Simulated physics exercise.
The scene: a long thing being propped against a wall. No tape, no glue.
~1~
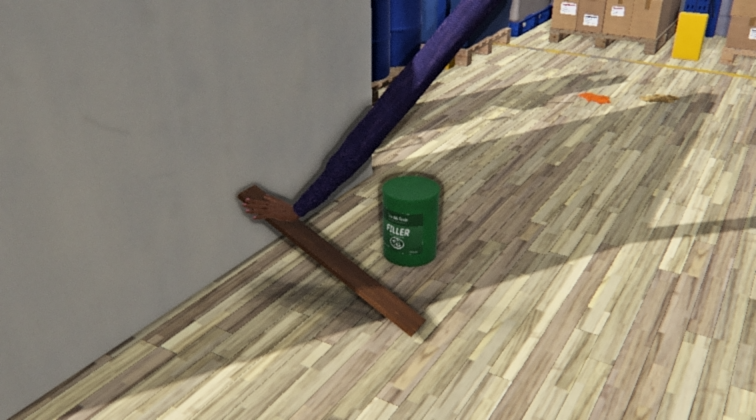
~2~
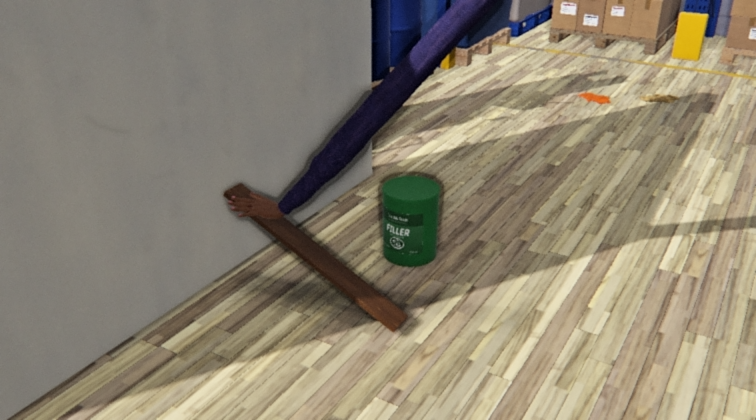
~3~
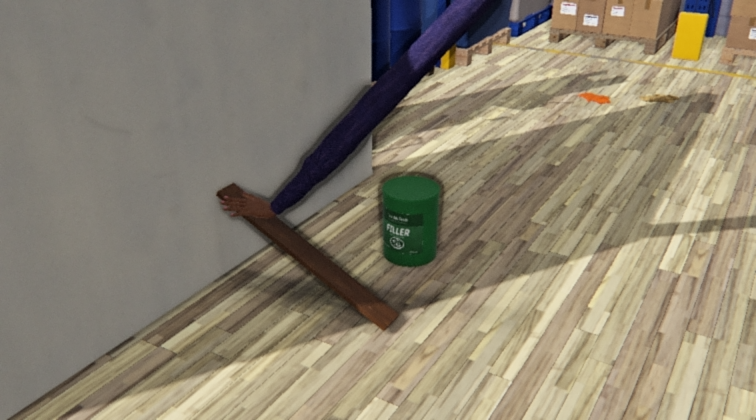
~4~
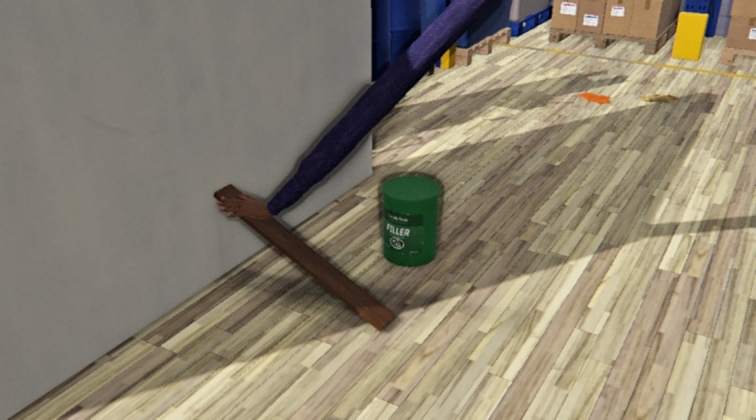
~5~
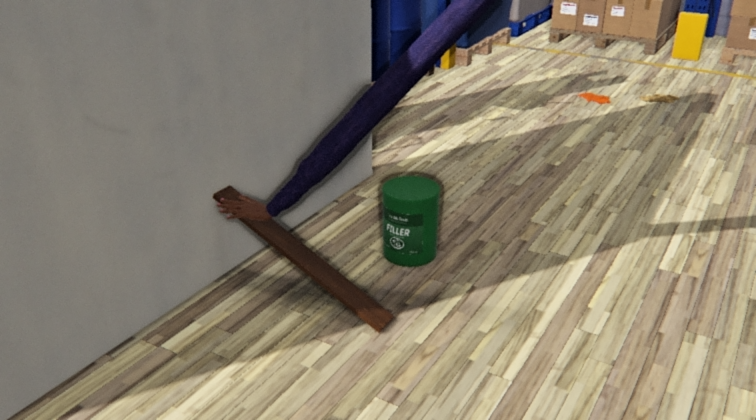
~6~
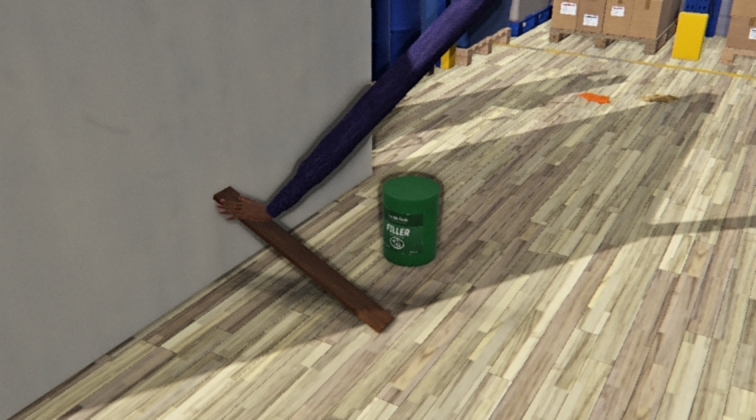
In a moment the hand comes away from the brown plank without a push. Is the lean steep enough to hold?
The plank slips out.
Then, 0.30 s after the last picture, brown plank leaning 12° more than when let go near (308, 277).
Then, 0.40 s after the last picture, brown plank leaning 25° more than when let go near (311, 297).
Then, 0.60 s after the last picture, brown plank leaning 25° more than when let go near (312, 298).
At rest, moved from the start, brown plank; green pail in place. Seen from the same camera at the end, brown plank near (312, 298). The plank gives way.
